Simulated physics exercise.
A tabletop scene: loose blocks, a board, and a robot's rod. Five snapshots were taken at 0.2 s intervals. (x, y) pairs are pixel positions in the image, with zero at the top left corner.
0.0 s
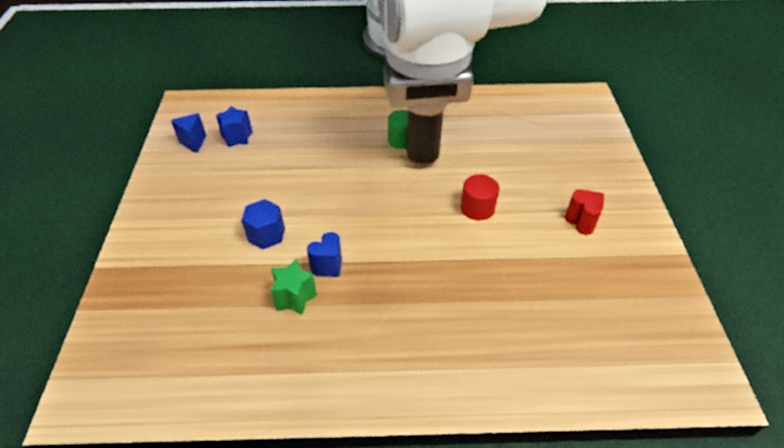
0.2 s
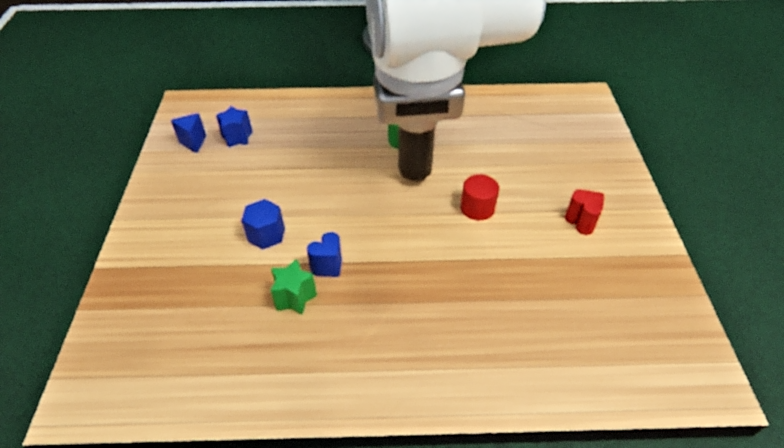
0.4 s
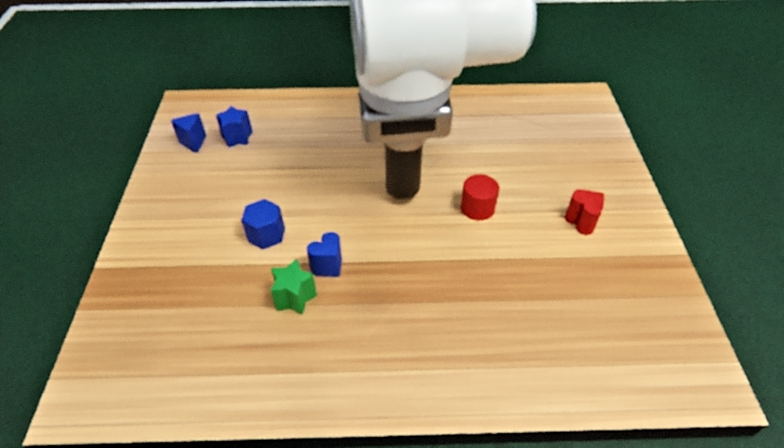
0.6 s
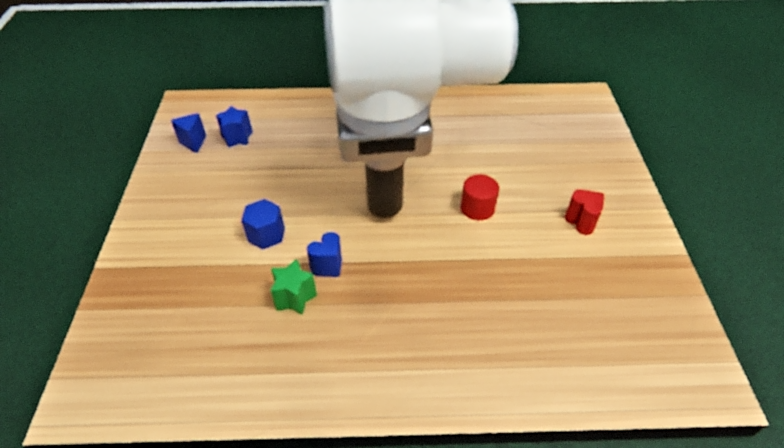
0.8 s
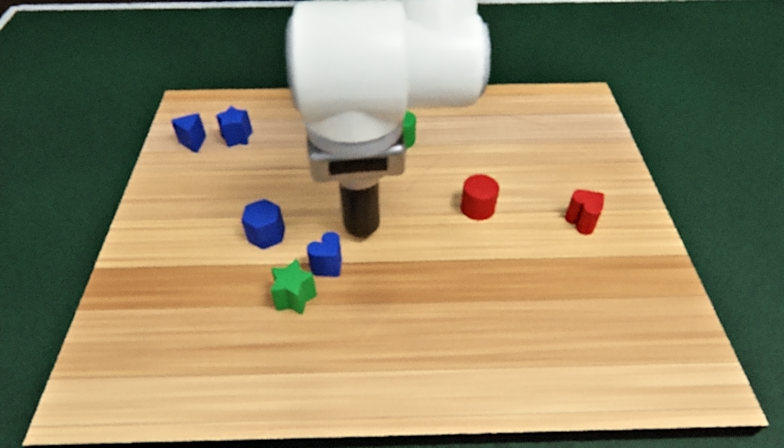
To begin with, a robot arm holds its dark rod near a green block at the back of a wooden board scattered with blue, red and green blocks. The rod then moves steadily forward and to the left, passing the red cylinder, and gets close to the blue heart, while every block stays put.
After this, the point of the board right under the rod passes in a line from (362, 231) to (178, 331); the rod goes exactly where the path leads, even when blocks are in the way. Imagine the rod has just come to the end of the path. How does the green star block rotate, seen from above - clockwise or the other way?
Clockwise from above.
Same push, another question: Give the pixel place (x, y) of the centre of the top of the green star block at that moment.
So, by the moment the path ends, you'll find the top centre of the green star block at (276, 298).
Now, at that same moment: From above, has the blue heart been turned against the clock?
My answer is yes.
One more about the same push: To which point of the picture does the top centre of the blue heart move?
I'd guess (300, 274).
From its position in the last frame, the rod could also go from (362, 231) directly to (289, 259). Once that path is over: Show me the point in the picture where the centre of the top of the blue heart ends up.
The middle of its upper face should be somewhere near (308, 260).
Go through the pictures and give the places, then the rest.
Tip of the rod (423, 153), middles of tops, blue hexagonal block (261, 212), green star block (290, 276), blue heart (325, 244), in the first frame.
Rod (415, 169), nothing pushed, in the second frame.
Rod (403, 187), nothing pushed, in the third frame.
Rod (385, 205), nothing pushed, in the fourth frame.
Rod (362, 223), blue hexagonal block (261, 212), green star block (290, 276), blue heart (325, 244), in the fifth frame.
The first path, step by step. One third of the way, rod (304, 254); green star block (280, 289), turned 15° clockwise; blue heart (305, 270), turned 75° anticlockwise.
Two thirds of the way, rod (241, 287); green star block (276, 298), turned 30° clockwise; blue heart (300, 274), turned 120° anticlockwise.
At the end, rod (173, 323); blue hexagonal block unmoved; green star block (276, 298), turned 30° clockwise; blue heart (300, 274), turned 120° anticlockwise.
